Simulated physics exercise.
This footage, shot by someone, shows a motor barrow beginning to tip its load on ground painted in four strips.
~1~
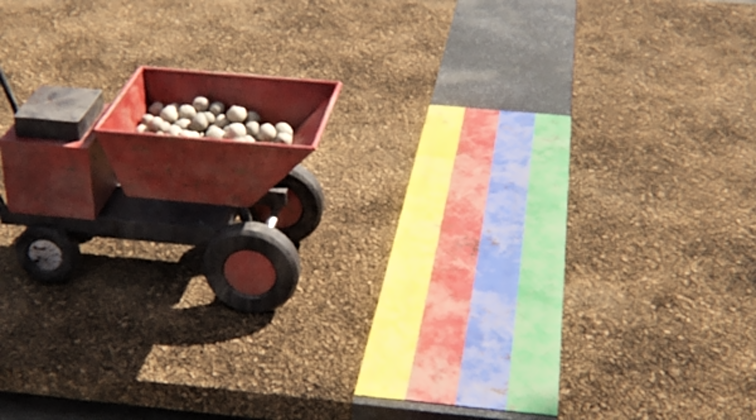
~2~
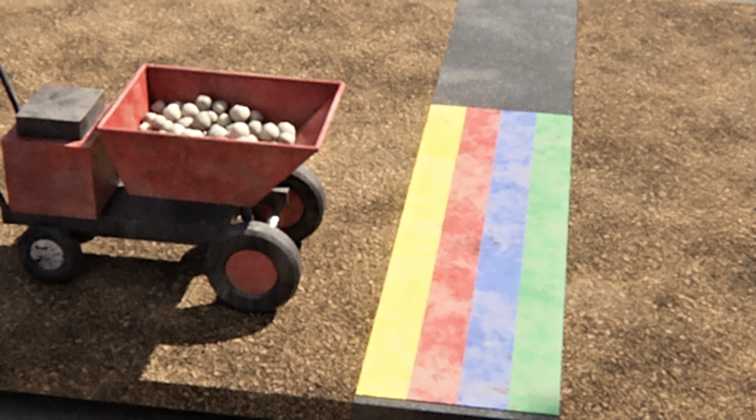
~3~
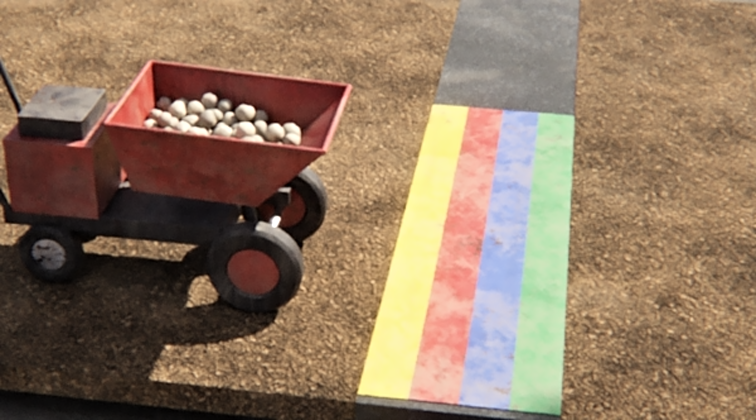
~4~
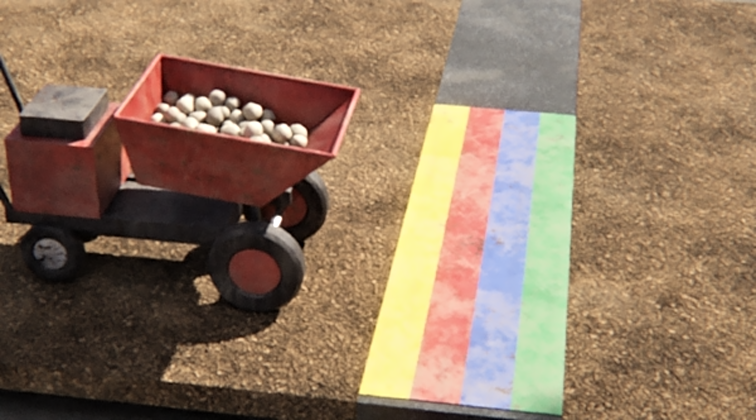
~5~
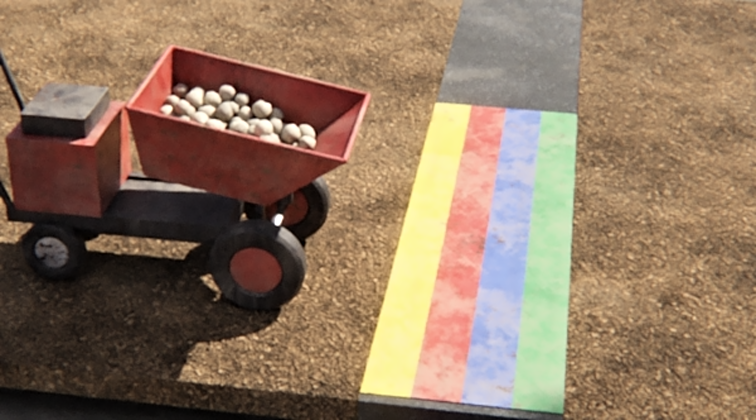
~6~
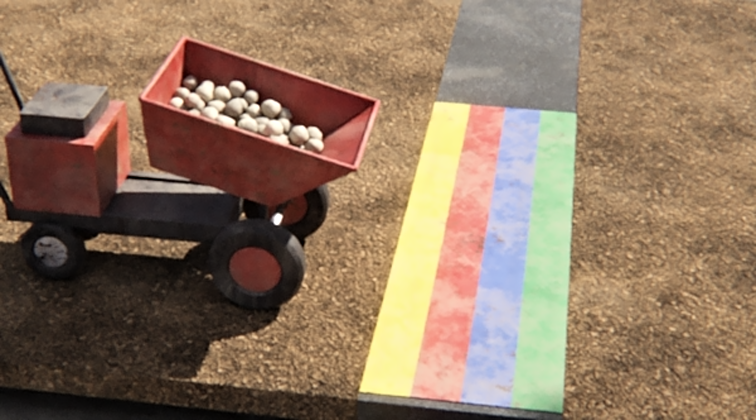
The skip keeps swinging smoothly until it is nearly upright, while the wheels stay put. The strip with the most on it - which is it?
That is the red strip.
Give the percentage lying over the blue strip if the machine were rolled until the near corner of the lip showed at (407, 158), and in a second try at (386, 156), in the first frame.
First spot 10 per cent, second spot 20 per cent.
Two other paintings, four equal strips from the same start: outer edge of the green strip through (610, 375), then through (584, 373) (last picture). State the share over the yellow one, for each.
Shares in order: Close to 10 %; close to 10 %.
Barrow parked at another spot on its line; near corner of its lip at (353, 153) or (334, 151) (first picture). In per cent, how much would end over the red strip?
10 %, then 20 %.
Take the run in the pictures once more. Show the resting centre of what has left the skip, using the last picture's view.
Once nothing moves, the middle sits near (478, 276).
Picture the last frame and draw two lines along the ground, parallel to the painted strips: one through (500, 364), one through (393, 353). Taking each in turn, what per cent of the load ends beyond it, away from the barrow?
In order, some 20 % then some 70 %.
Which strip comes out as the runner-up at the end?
The strip in blue comes second.
Shortly afterwards, skip tipped steeply; the whole lot in the skip.
Next, skip tipped right over; the bulk in the skip; only a few over the yellow strip; a little over the red strip; only a few over the blue strip.
Some moments later, skip tipped right over; near a third in the skip; a little over the yellow strip; near a quarter over the red strip; near a quarter over the blue strip; a little over the green strip; a little off the paint.
In the end, skip tipped right over; near a third in the skip; a little over the yellow strip; near a third over the red strip; near a quarter over the blue strip; a little over the green strip; a little off the paint.
